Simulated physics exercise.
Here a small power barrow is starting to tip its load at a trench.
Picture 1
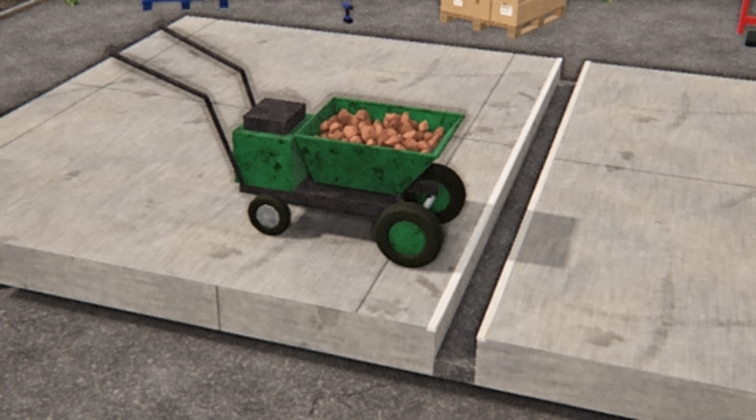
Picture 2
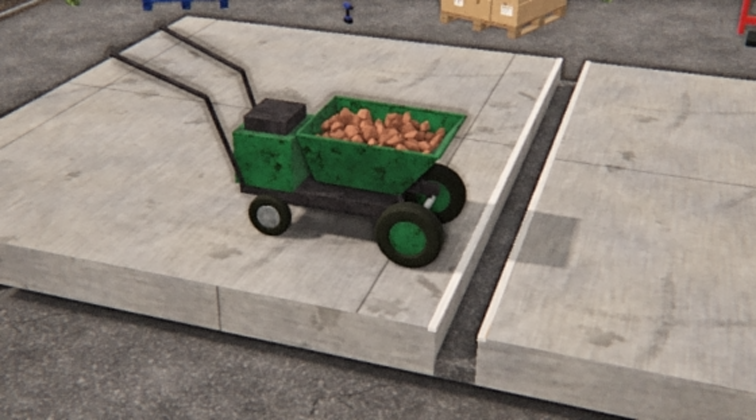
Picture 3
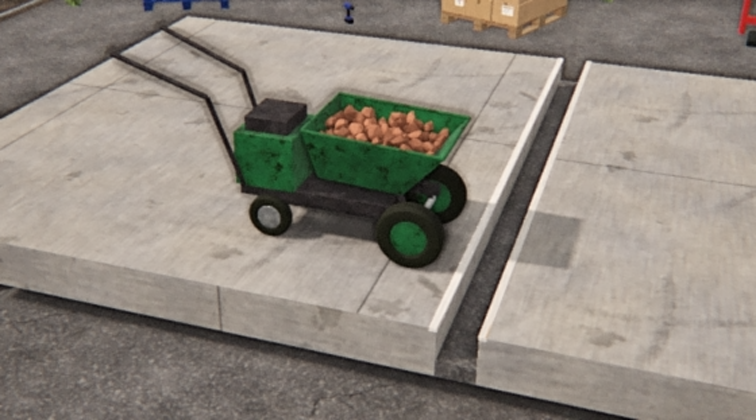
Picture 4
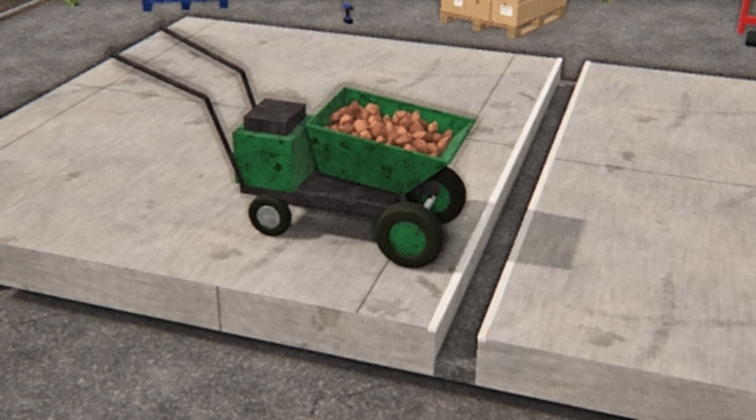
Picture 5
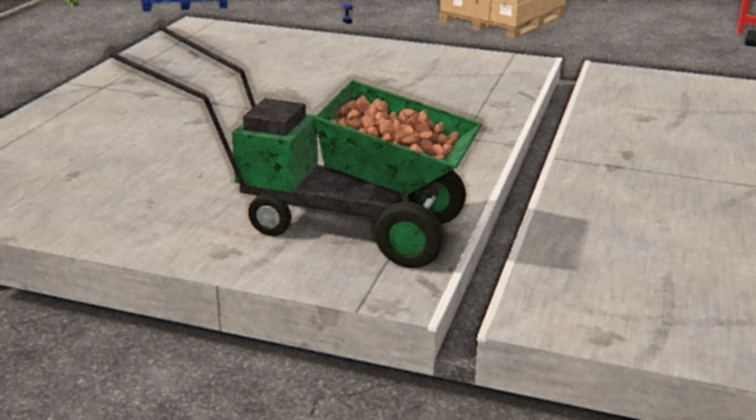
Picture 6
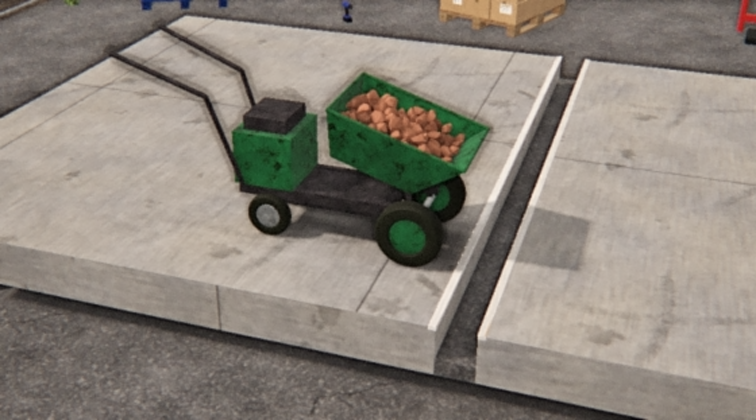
A paved yard with two pale concrete slabs split by a narrow dark trench is seen from above at an angle, the camera still. On the left slab stands a green power barrow with black handles, its skip full of reddish-brown rubble, while cardboard boxes sit on a pallet behind. The barrow stays in place as its skip, level at first, slowly tilts forward to the right, its rear lifting clear, the rubble still inside.
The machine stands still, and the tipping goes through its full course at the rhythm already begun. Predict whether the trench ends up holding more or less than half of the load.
The trench is left with a minor part of the load.
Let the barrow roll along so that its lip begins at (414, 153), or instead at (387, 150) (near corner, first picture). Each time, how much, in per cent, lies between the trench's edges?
Position 1 near 40 %, position 2 near 70 %.
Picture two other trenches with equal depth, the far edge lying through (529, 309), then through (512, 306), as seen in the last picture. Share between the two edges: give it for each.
The first case gives close to 60 per cent and the second close to 30 per cent.
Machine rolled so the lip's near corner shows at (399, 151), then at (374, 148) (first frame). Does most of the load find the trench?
Respectively: The bigger portion, the bigger portion.
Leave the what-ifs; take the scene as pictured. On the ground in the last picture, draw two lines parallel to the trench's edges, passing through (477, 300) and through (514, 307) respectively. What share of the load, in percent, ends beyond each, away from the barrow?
In order: 80 per cent, then 70 per cent.
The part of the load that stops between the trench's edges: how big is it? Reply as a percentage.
Roughly 0 %.
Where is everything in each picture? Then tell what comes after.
The first picture shows lip of the skip near (437, 157), level; top of the load near (366, 131), lumps of rubble; first edge of the trench near (447, 295); far edge near (494, 304), the trench under half as wide as the skip, and about as deep as wide.
The second picture shows lip of the skip near (439, 158), level; top of the load near (367, 130).
The third picture shows lip of the skip near (443, 159), tipped barely; top of the load near (371, 129).
The fourth picture shows lip of the skip near (449, 163), tipped a little; top of the load near (362, 127).
The fifth picture shows lip of the skip near (456, 167), tipped a little; top of the load near (364, 124).
The sixth picture shows lip of the skip near (464, 172), tipped clearly; top of the load near (373, 118); first edge of the trench near (448, 294); far edge near (495, 303).
Shortly afterwards, skip tipped steeply; the whole lot in the skip.
Next, skip tipped right over; near two thirds in the skip; near a quarter beyond it; a little falling.
Some moments later, skip tipped right over; near a quarter in the skip; the bulk beyond it.
In the end, skip tipped right over; a little in the skip; only a few in or heaped over the trench; the bulk beyond it.
